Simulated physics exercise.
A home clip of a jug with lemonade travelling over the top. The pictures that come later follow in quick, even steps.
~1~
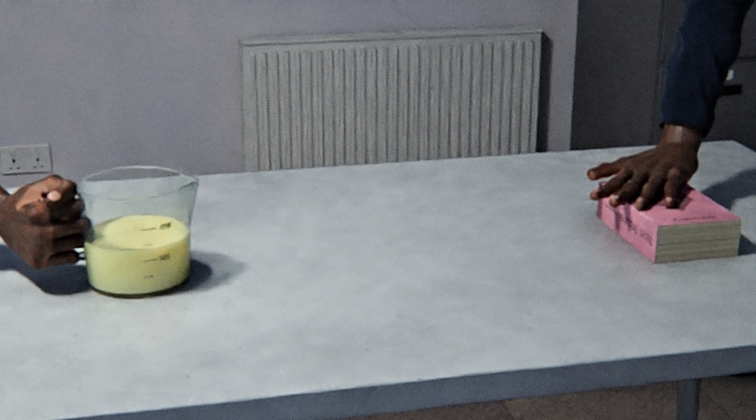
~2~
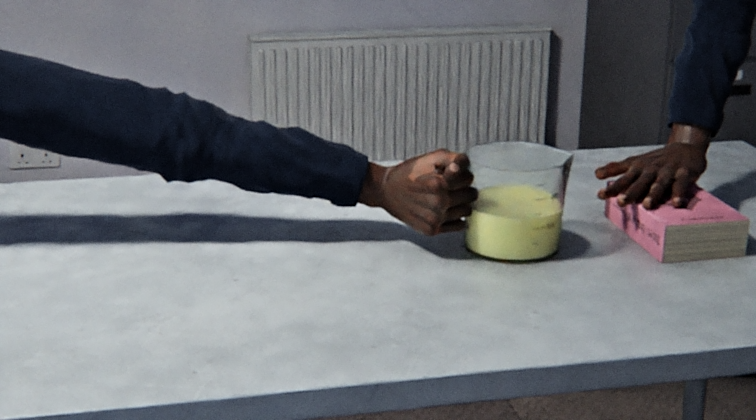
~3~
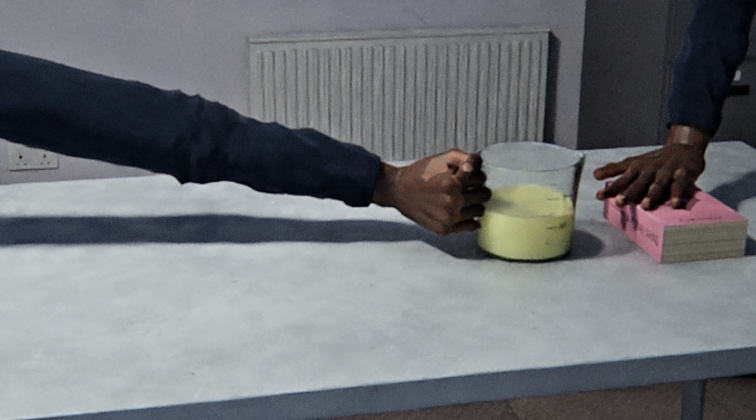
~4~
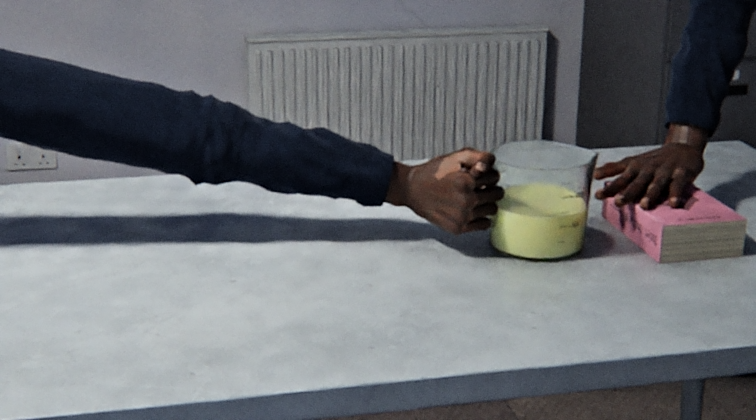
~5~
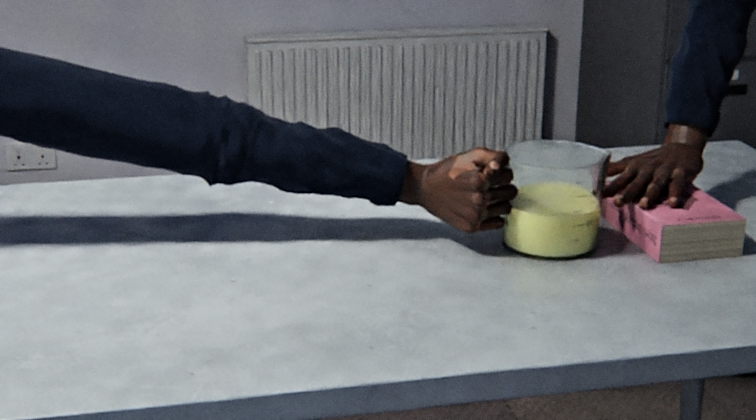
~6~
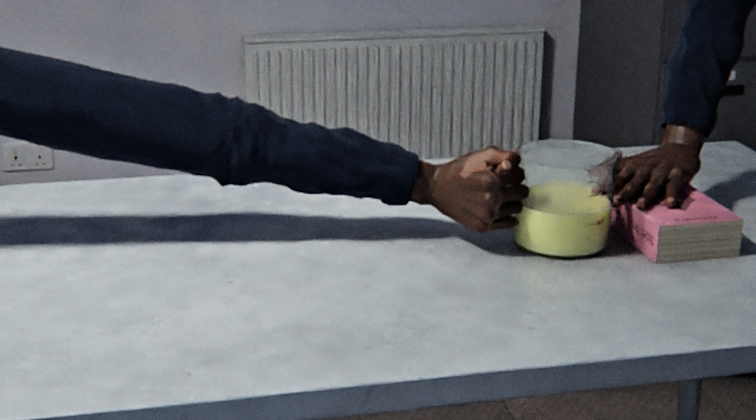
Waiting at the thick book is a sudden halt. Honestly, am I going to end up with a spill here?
It does not splash over.
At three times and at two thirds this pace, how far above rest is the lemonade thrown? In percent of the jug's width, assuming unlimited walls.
The first case gives 55 per cent of the width, the second 10 per cent.
A moment on, the jug meets the thick book.
Further on, the lemonade surges up the wall; the wave climbs under half way to the rim.
When it is over, the jug stands at the thick book; all is still inside.
